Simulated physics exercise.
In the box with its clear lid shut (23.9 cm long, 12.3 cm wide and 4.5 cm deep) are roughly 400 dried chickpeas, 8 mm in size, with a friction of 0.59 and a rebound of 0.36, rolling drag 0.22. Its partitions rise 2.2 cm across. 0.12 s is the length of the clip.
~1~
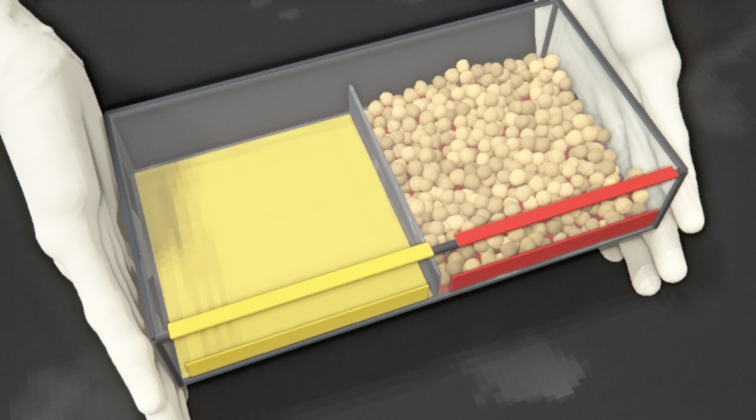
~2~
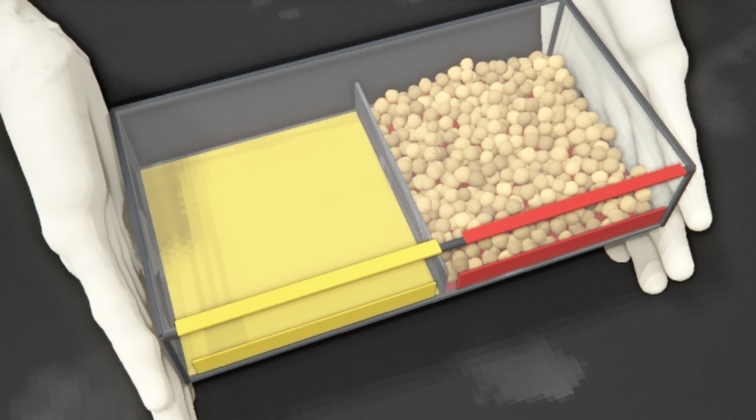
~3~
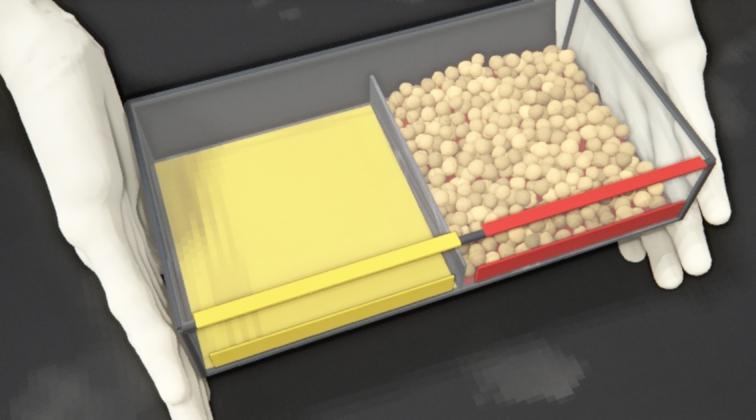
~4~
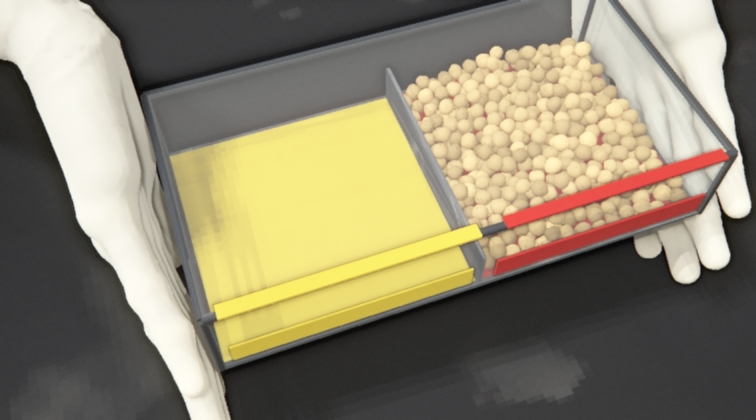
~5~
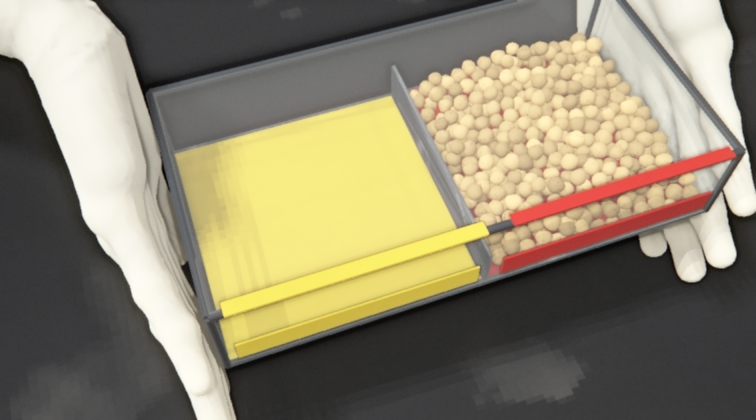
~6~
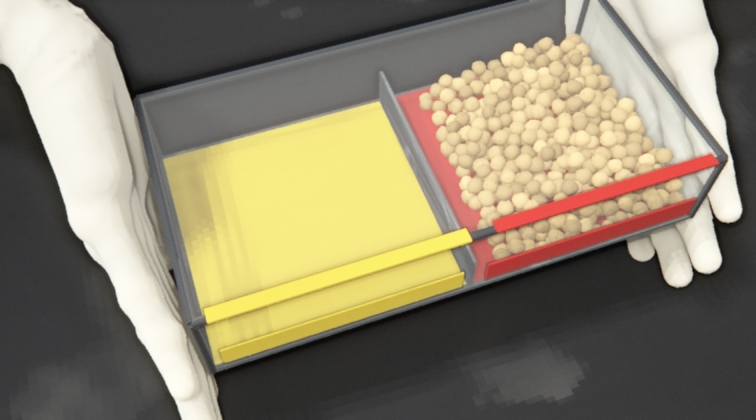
In a clear lidded box, chickpeas shift right as two white hands slide it right, then left.
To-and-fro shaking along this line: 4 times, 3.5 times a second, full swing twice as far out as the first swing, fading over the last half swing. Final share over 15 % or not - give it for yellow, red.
Yellow: Not over, red: Over.
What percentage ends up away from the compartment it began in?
Near 5 in a hundred.
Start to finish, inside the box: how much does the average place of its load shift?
Roughly 1.0 cm.
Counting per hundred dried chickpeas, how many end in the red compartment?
95 percent or so.
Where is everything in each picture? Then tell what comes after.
Box at (439, 255); tilt 0 degrees; moved 0.0 cm; red 100 %, in the first picture.
Box at (446, 252); tilt 0 degrees; moved 0.4 cm, in the second picture.
Box at (466, 245); tilt 0 degrees; moved 1.2 cm, in the third picture.
Box at (486, 237); tilt 0 degrees; moved 2.2 cm, in the fourth picture.
Box at (493, 235); tilt 0 degrees; moved 2.5 cm, in the fifth picture.
Box at (476, 241); tilt 0 degrees; moved 1.7 cm; red 100 %, in the sixth picture.
Then, 0.36 s after the last picture, tilt 0 degrees; red 100 %; middle of all pieces near (478, 171).
Then, 0.65 s after the last picture, tilt 0 degrees; red 100 %; middle of all pieces near (473, 174).
Then, 0.92 s after the last picture, tilt 0 degrees; yellow 5 %, red 95 %; middle of all pieces near (497, 163).
Then, 1.18 s after the last picture, tilt 0 degrees; yellow 5 %, red 95 %; middle of all pieces near (477, 164).
In the end, yellow 5 %, red 95 %.
